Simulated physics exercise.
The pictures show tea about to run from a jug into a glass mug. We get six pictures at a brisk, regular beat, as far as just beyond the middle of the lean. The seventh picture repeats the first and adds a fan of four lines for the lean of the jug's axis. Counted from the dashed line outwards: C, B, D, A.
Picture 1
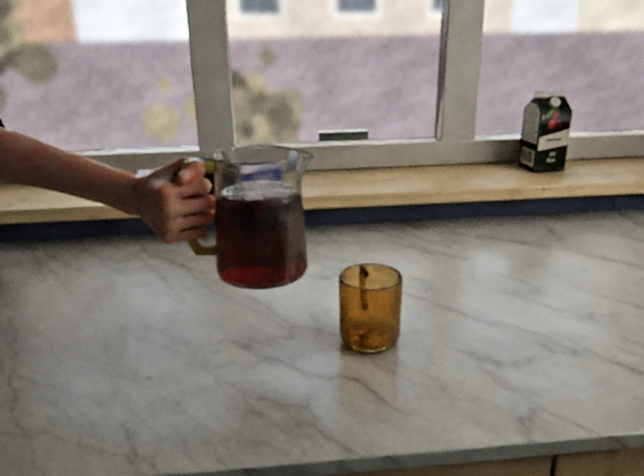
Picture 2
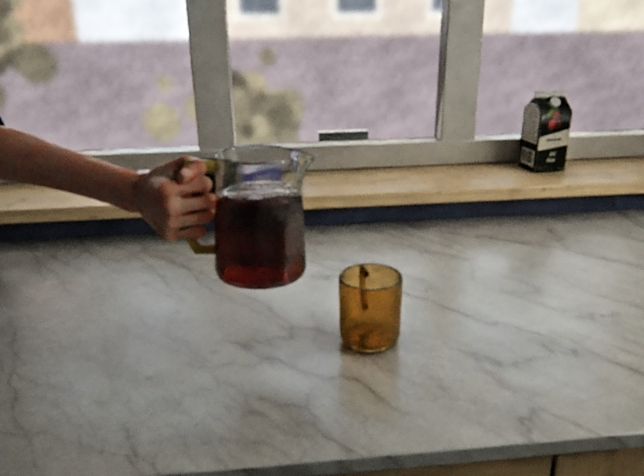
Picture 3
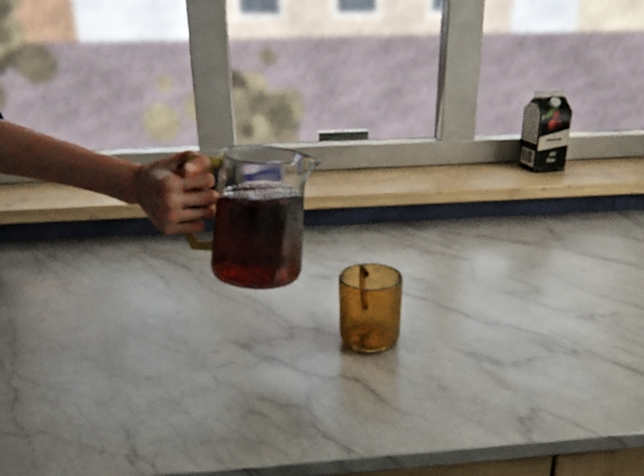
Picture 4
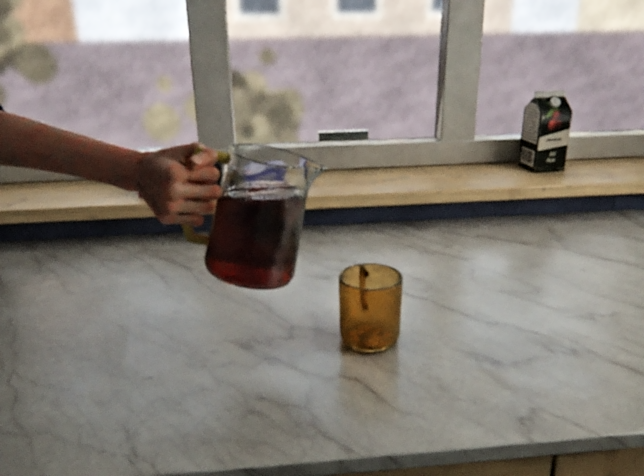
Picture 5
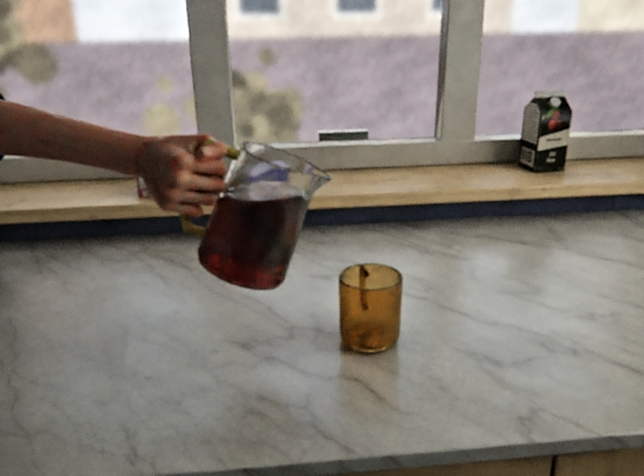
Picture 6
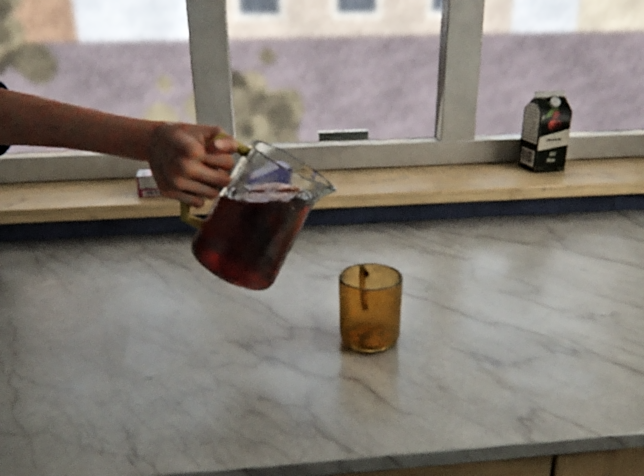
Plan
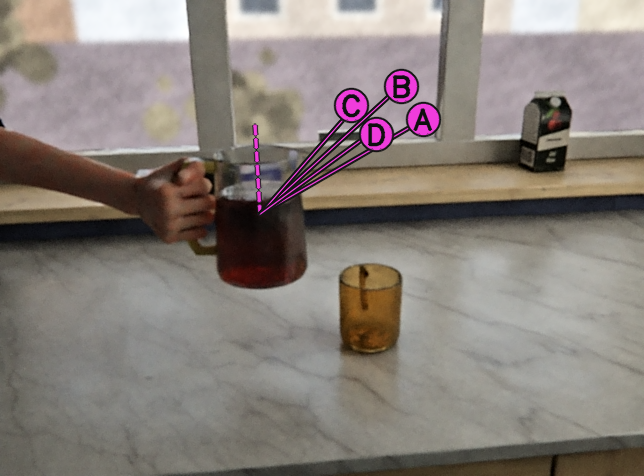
A hand reaching in from the left grips a clear glass jug of dark reddish tea above a grey-veined marble counter, seen from slightly above by a still camera. An amber glass mug stands to its right, and a small black carton sits on the wooden sill by the window. The hand holds the jug upright, then steadily tilts it rightward, its lip lowering toward the mug, with no tea leaving.
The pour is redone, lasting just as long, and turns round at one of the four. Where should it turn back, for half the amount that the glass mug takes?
It is A.
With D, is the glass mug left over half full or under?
Under.
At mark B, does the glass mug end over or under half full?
Under half.
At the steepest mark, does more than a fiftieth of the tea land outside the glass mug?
No.
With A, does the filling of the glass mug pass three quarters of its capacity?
No.
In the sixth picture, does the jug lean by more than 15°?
Yes, it does.
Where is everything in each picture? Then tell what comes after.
The first picture shows upright, lip at (312, 155); rim of the glass mug round (371, 276); nothing has left yet.
The second picture shows upright, lip at (314, 156); nothing has left yet.
The third picture shows tipped about 6°, lip at (319, 160); nothing has left yet.
The fourth picture shows tipped about 13°, lip at (324, 168); nothing has left yet.
The fifth picture shows tipped about 21°, lip at (330, 177); nothing has left yet.
The sixth picture shows tipped about 30°, lip at (335, 188); nothing has left yet.
In magenta, A at (408, 128); B at (388, 97); C at (342, 120); D at (360, 141).
With A, the glass mug ends with about 46 % of what it can hold.
With B, the glass mug ends with about 14 % of what it can hold.
With C, the glass mug ends with about 6 % of what it can hold.
With D, the glass mug ends with about 28 % of what it can hold.
